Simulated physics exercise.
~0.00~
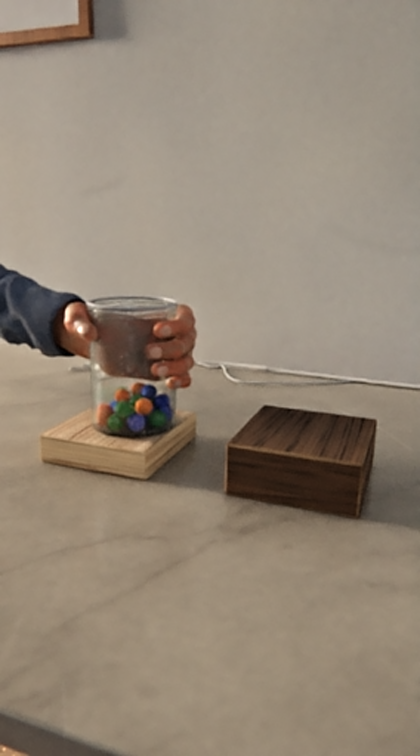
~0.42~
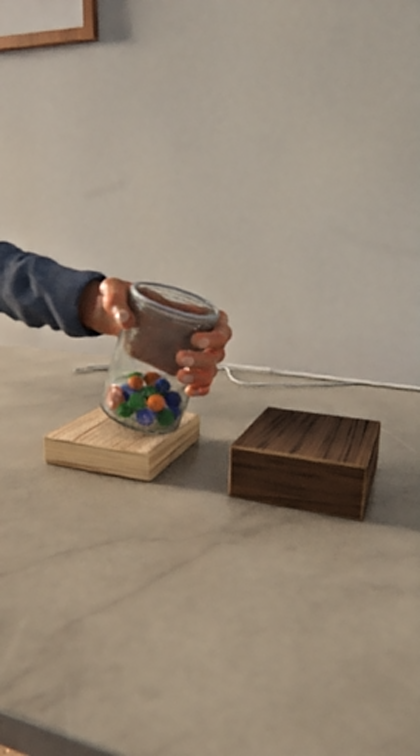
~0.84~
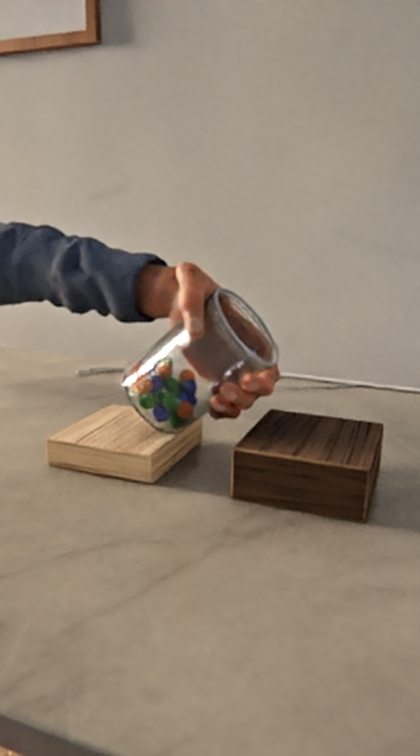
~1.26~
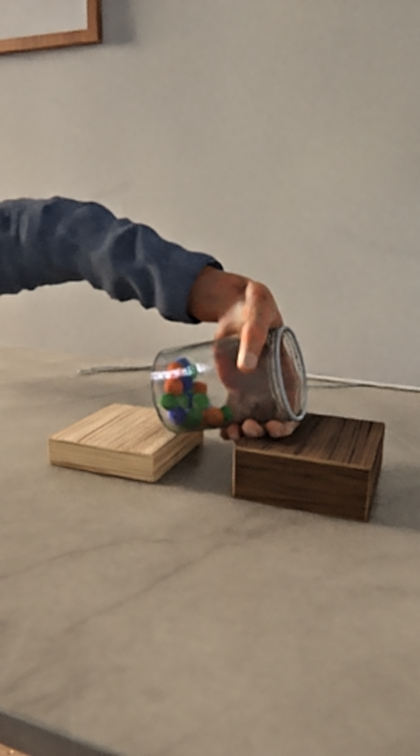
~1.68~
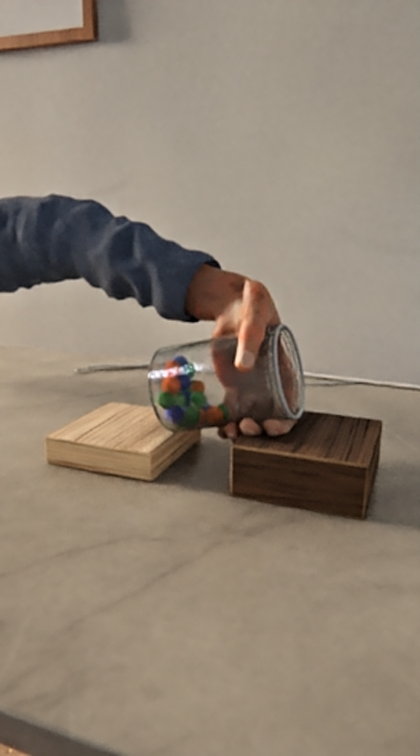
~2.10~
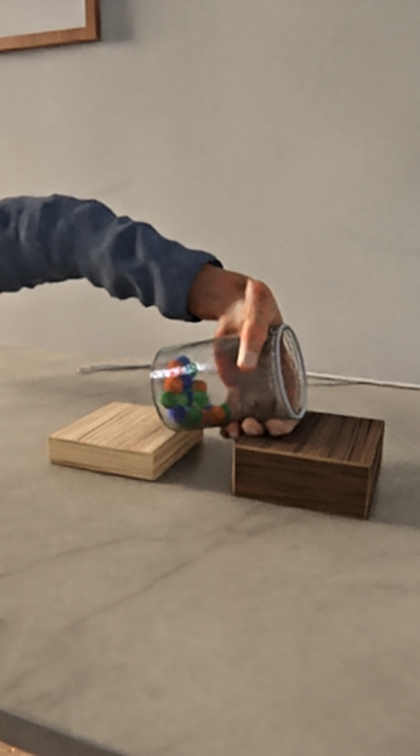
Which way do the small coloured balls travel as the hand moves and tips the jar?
They travel to the right along with the jar, staying inside it.
